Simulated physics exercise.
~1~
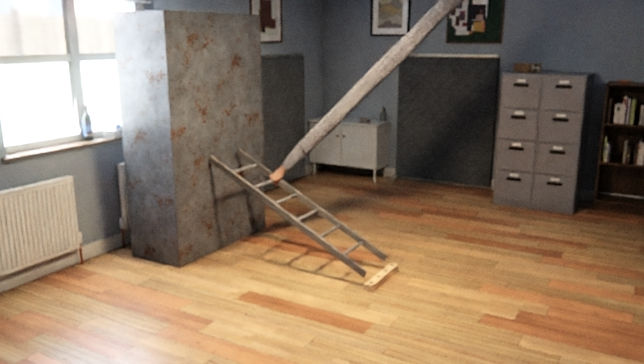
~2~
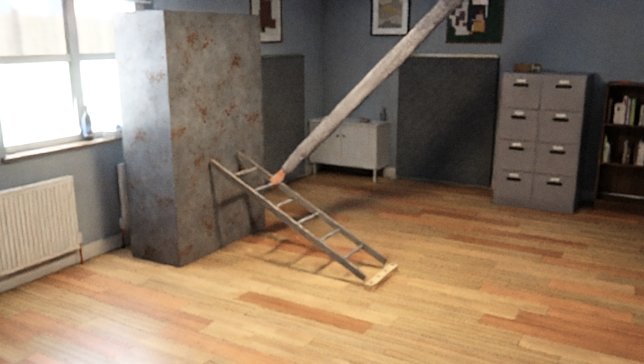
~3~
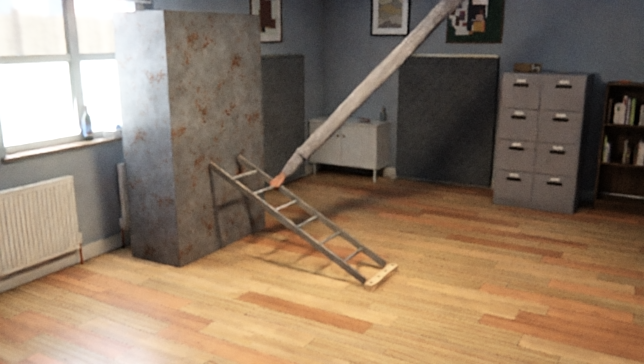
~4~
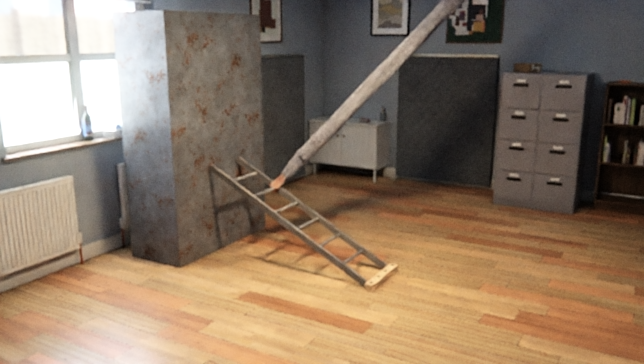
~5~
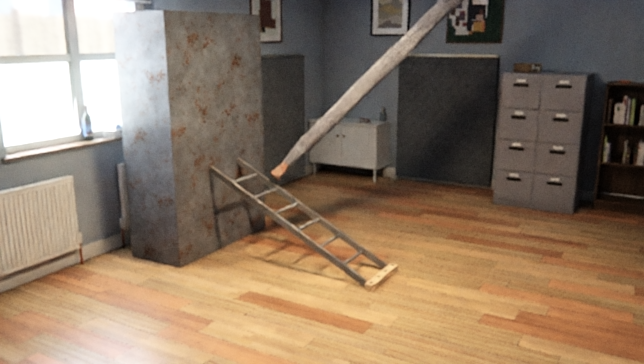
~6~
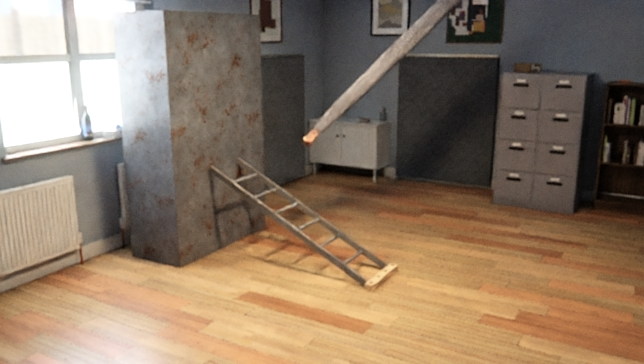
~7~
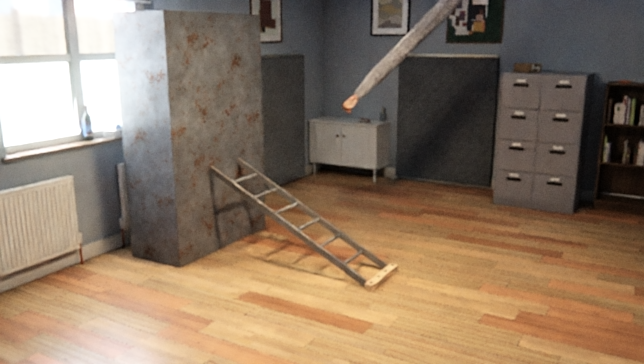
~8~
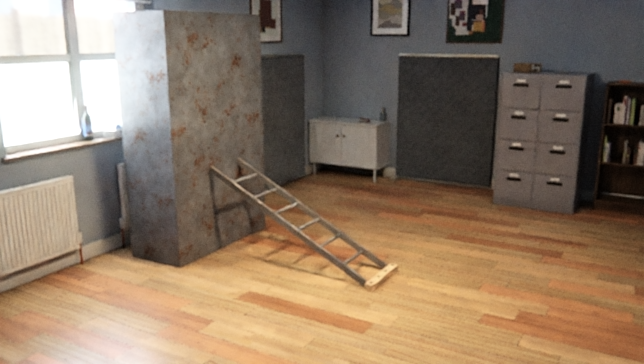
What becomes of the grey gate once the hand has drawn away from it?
The grey gate stays up, still leaning against the cupboard with its lower end by the wooden batten on the floor.
In a room, a hand lets go of a grey gate, which stays leaning against a cupboard.
